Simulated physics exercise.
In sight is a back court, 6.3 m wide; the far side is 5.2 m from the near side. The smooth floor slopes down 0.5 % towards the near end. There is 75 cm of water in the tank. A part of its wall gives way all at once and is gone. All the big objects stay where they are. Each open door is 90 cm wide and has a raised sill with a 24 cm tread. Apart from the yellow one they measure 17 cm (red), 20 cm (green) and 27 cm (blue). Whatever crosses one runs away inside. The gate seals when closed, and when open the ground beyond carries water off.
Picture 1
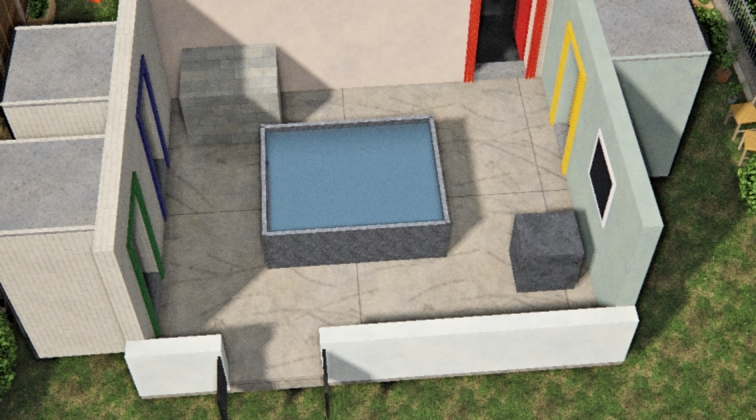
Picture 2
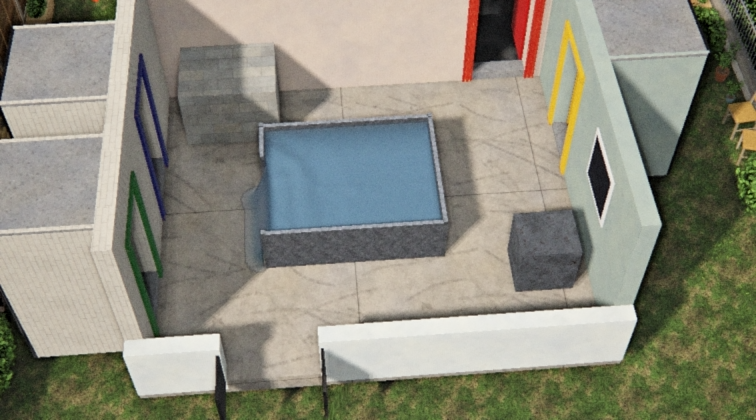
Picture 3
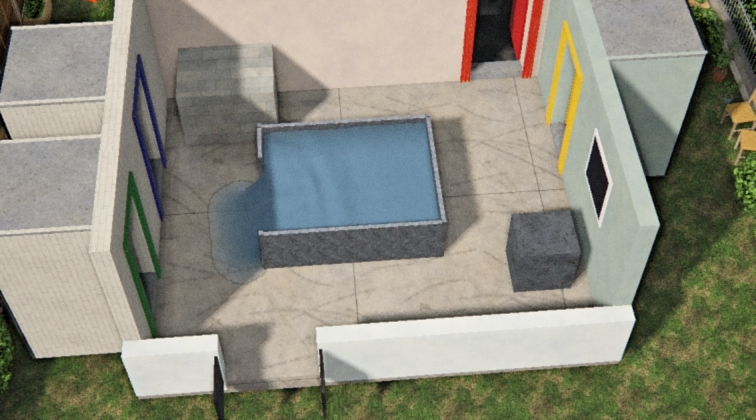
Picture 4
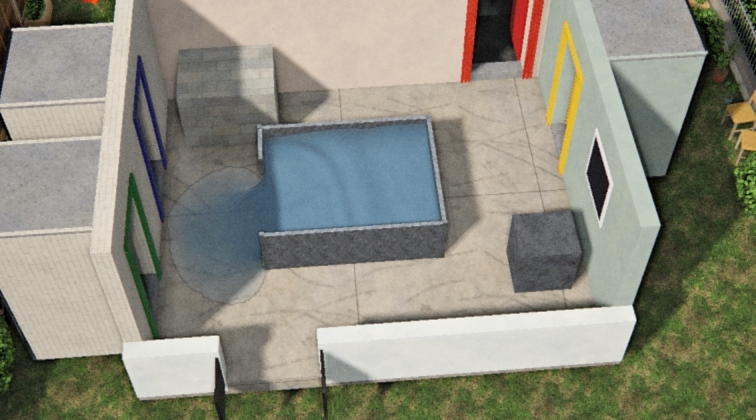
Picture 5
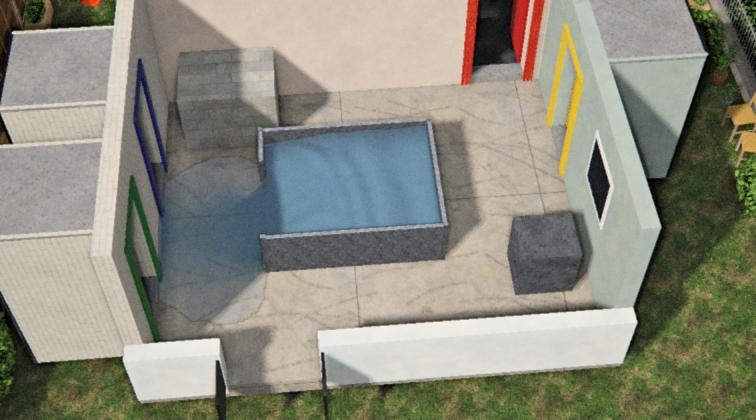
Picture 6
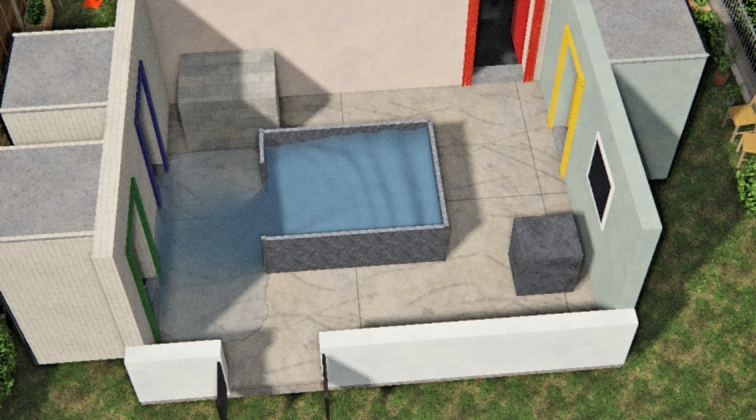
In a walled court, water bursts through the tank's left side and spreads across the floor.
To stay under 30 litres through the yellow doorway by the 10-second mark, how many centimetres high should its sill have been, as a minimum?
At least 7.5 cm or so.
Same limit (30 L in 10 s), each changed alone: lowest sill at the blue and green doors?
Roughly 33 cm at blue and 31 cm at green.
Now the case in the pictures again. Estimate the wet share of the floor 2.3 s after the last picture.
Some 55 per cent of it.
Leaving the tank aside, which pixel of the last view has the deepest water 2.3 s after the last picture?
Around (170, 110).
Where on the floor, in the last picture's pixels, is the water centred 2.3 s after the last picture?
Around (281, 230).
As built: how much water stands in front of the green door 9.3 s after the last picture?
About 13.0 cm.
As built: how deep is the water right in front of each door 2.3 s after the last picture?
In cm: Red 0, yellow 0, green 32, blue 27.
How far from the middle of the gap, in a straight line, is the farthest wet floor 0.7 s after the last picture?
Some 3.2 m out.
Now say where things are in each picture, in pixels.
In the first frame, the tank at (352, 176) is whole and still, 75 cm deep; the yellow door at (567, 104) is dry.
In the second frame, water pours out at (267, 215) and has run 0.3 m, to (246, 200); about 9 cm deep outside, 75 cm at the back.
In the third frame, water pours out at (266, 218) and has run 0.8 m, to (213, 215); about 13 cm deep outside, 75 cm at the back.
In the fourth frame, the front is at (174, 235), 1.4 m from the gap at (267, 220); 2.7 m2 of floor is wet, 75 cm left at the back.
In the fifth frame, water pours out at (267, 223) and has run 1.6 m, to (165, 189); about 8 cm deep outside, 75 cm at the back.
In the sixth frame, the gap is at (269, 224), the front 1.8 m out at (167, 164); the back of the tank holds 70 cm; 4.8 m in a straight line remain to the yellow door at (565, 107).
Then, 0.7 s after the last picture water covers 25 % of the floor, deepest (52 cm) near (175, 248); it has not reached the yellow door.
Then, 2.3 s after the last picture water covers 55 % of the floor, deepest (56 cm) near (170, 110); it has not reached the yellow door.
Then, 9.3 s after the last picture water covers 95 % of the floor, deepest (16 cm) near (571, 249); 11 cm at the yellow door, 33 litres in over its 7 cm sill.
At the yellow door as built, the water peaked near 13 cm, 5.7 s after the last picture.
Run again over the same 10 s with other heights there, 47 litres in over 6 cm, 11 litres over 9.5 cm. The limit of 30 litres is kept from about 7.5 cm up.
